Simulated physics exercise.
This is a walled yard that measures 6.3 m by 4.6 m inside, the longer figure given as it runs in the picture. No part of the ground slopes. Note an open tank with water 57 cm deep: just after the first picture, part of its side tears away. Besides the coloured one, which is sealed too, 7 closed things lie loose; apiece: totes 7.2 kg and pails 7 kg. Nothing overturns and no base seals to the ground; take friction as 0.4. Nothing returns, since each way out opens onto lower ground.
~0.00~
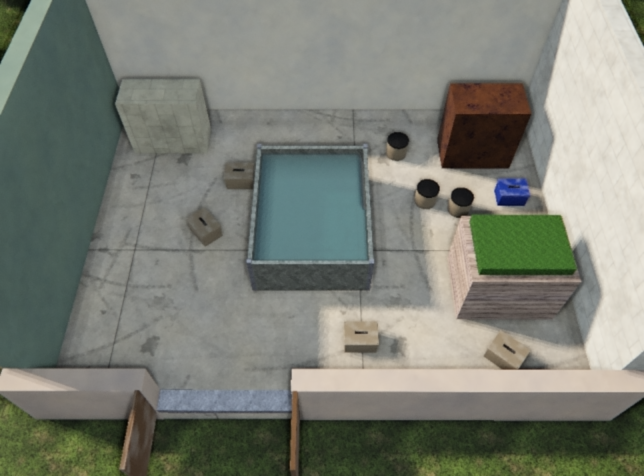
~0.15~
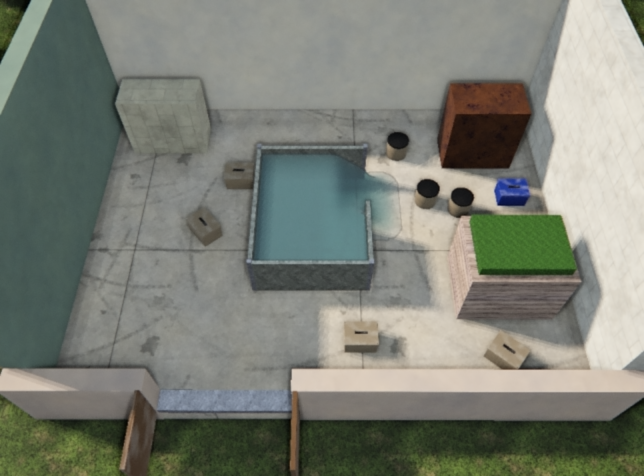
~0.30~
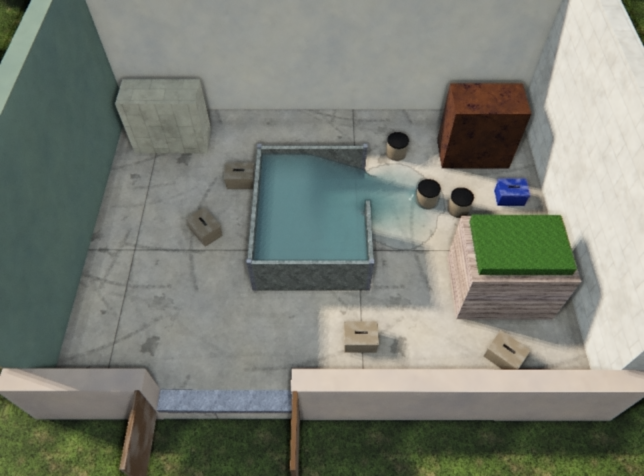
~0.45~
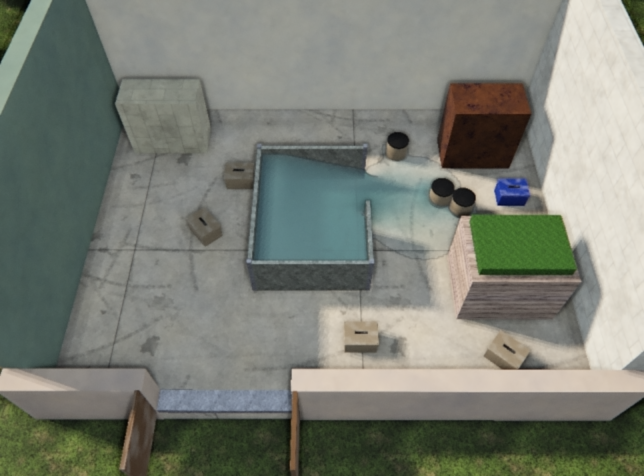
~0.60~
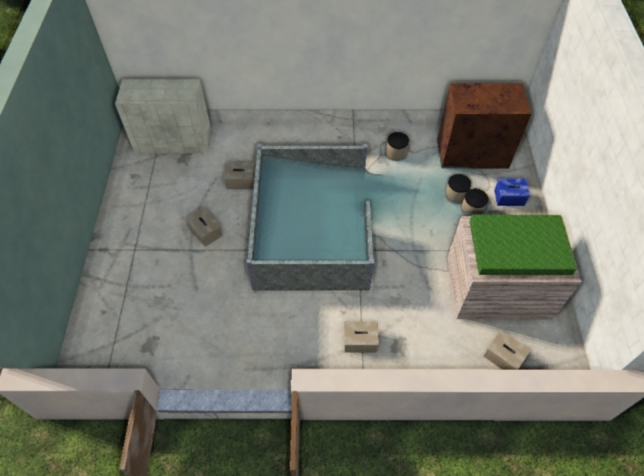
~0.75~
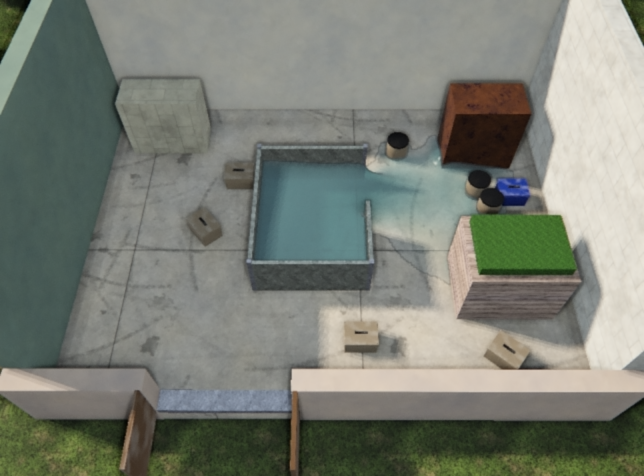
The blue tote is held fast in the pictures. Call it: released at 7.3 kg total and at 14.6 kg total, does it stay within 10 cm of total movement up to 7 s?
At neither.
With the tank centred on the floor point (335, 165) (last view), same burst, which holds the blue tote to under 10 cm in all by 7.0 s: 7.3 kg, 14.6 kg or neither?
Then, put simply, both options fail.
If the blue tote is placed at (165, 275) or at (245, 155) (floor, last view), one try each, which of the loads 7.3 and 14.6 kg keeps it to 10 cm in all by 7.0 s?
First spot: Light mass works; second spot: Needs the heavier mass.
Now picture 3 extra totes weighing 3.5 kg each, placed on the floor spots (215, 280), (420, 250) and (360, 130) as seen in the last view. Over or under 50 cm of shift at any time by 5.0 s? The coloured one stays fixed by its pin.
Order as listed: Inside the limit, outside the limit, outside the limit.
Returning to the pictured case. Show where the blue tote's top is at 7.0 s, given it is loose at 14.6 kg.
Somewhere around (526, 161), I'd say.
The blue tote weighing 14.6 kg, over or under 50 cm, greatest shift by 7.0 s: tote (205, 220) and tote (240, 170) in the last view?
Below the mark, below the mark.
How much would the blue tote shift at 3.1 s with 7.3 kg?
About 5 cm off its spot.
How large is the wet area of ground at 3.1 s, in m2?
Near 14 m2 in all.
After 1.4 s the blue tote would be 30 cm from its start with 7.3 kg and 31 cm from its start with 14.6 kg; 15 cm of water round it then.
After 3.1 s the blue tote would be 5 cm from its start with 7.3 kg and 28 cm from its start with 14.6 kg; 17 cm of water round it then.
After 4.9 s the blue tote would be 29 cm from its start with 7.3 kg and 22 cm from its start with 14.6 kg; 14 cm of water round it then.
After 7.0 s the blue tote would be 22 cm from its start with 7.3 kg and 56 cm from its start with 14.6 kg; 11 cm of water round it then.
